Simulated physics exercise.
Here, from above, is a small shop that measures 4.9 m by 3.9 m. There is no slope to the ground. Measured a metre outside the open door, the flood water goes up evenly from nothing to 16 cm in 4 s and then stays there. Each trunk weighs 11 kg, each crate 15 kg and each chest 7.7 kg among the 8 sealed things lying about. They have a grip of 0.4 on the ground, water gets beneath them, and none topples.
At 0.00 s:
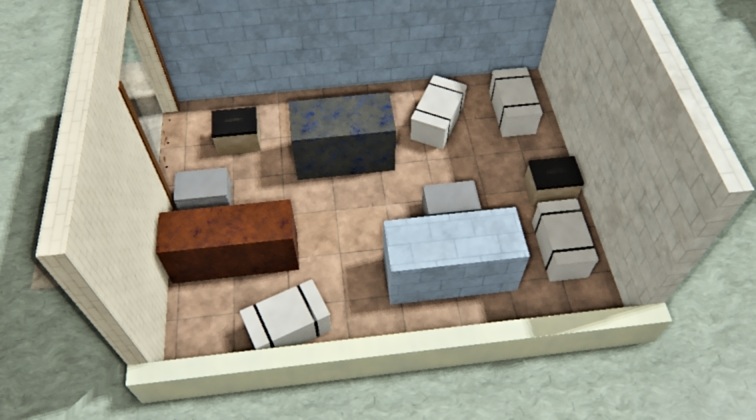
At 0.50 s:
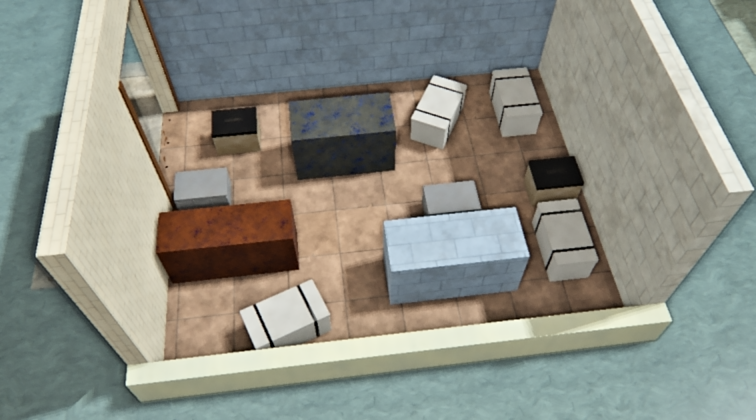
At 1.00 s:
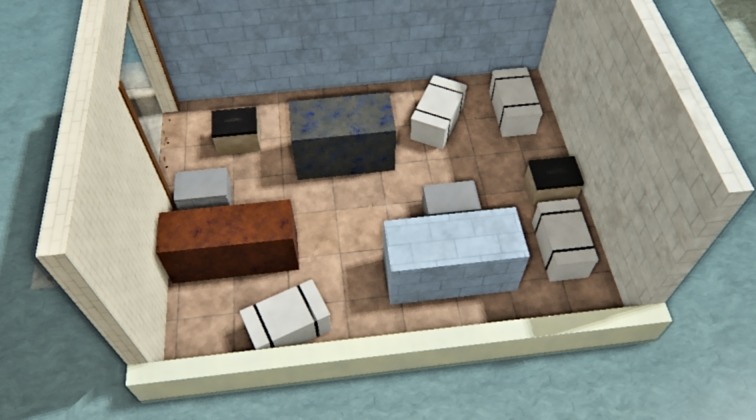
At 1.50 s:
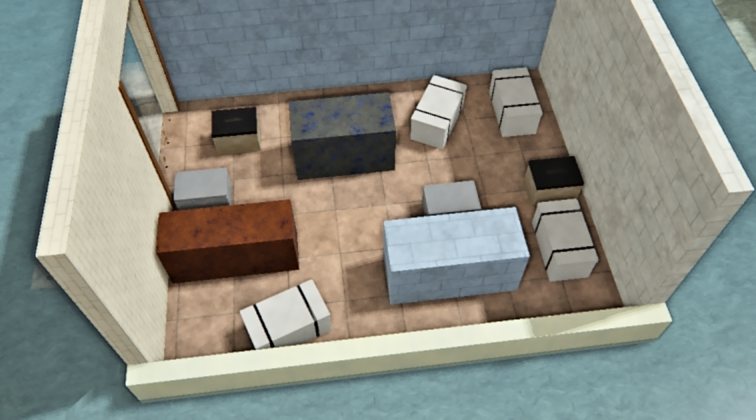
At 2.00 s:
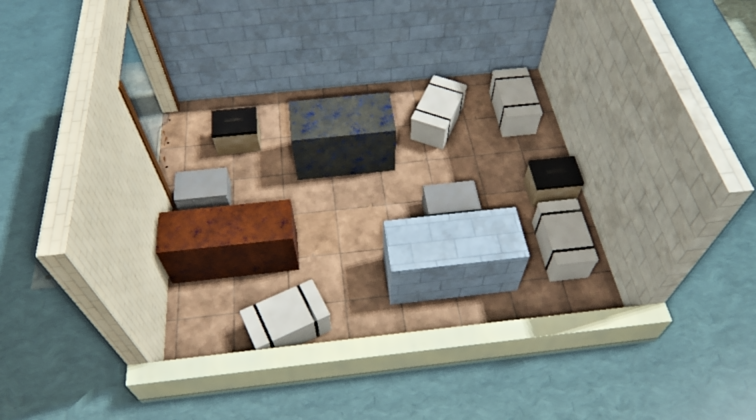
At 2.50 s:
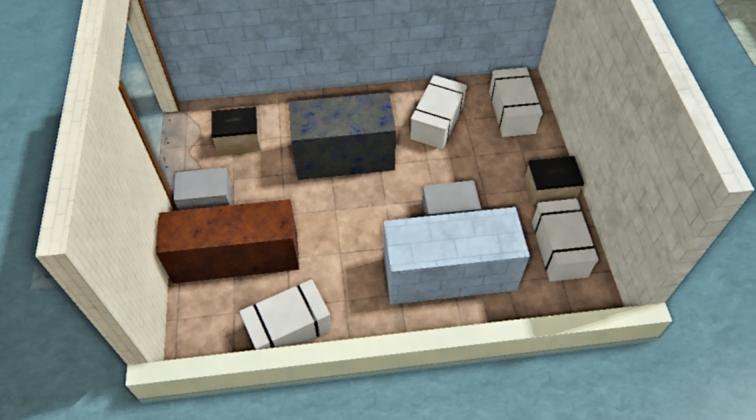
At the start, a small walled room seen from above holds strapped white trunks, dark-topped boxes and large blocks on a tiled floor, with greenish ground outside. Blue-green water then covers the ground around the walls, and finally a clear patch spreads just inside the left doorway, while nothing indoors shifts.
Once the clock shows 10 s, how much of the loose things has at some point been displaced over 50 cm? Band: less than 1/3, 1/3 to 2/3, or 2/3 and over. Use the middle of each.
The share is a third up to two thirds.
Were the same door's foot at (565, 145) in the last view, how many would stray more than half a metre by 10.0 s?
Then it comes to 4 of them.
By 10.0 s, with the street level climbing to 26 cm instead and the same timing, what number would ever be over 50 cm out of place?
Count: 6.
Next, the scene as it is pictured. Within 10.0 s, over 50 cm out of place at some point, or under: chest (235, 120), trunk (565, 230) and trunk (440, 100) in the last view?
Result, in turn: Exceeded / stayed within / exceeded.
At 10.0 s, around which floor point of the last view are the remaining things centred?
I'd put it around (462, 216).
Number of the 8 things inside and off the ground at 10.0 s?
At that time the total is 5.
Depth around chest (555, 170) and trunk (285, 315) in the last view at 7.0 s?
Some 0 cm at the first, some 1 cm at the second.
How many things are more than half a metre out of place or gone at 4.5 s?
My count gives 1.
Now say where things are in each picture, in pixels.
The first picture shows a trunk at (440, 102), on the bottom; a trunk at (285, 313) rests on the ground; 0.0 m2 under water; 0 of 8 have shifted.
The second picture shows a trunk at (440, 102), on the bottom; a trunk at (285, 313) rests on the ground; water covers 0.0 m2; 0 of 8 have shifted.
The third picture shows a trunk at (440, 102) rests on the ground; a trunk at (285, 313), on the bottom; 0.0 m2 under water; 0 of 8 have shifted.
The fourth picture shows a trunk at (440, 102), on the bottom; a trunk at (285, 313) rests on the ground; 0.0 m2 under water; 0 of 8 have shifted.
The fifth picture shows a trunk at (440, 102) rests on the ground; a trunk at (285, 313), on the bottom; water covers 0.0 m2; 0 of 8 have shifted.
The sixth picture shows a trunk at (440, 102) rests on the ground; a trunk at (285, 313) rests on the ground; 0.3 m2 under water; 0 of 8 have shifted.
After 3.5 s 0 of 8 are over 50 cm from their spots; 0 afloat.
After 4.5 s 1 of 8 are over 50 cm from their spots; 0 afloat.
After 7.0 s 2 of 8 are over 50 cm from their spots; 1 afloat.
After 10.0 s 5 of 8 are over 50 cm from their spots, and 5 have been at some point; 5 afloat.
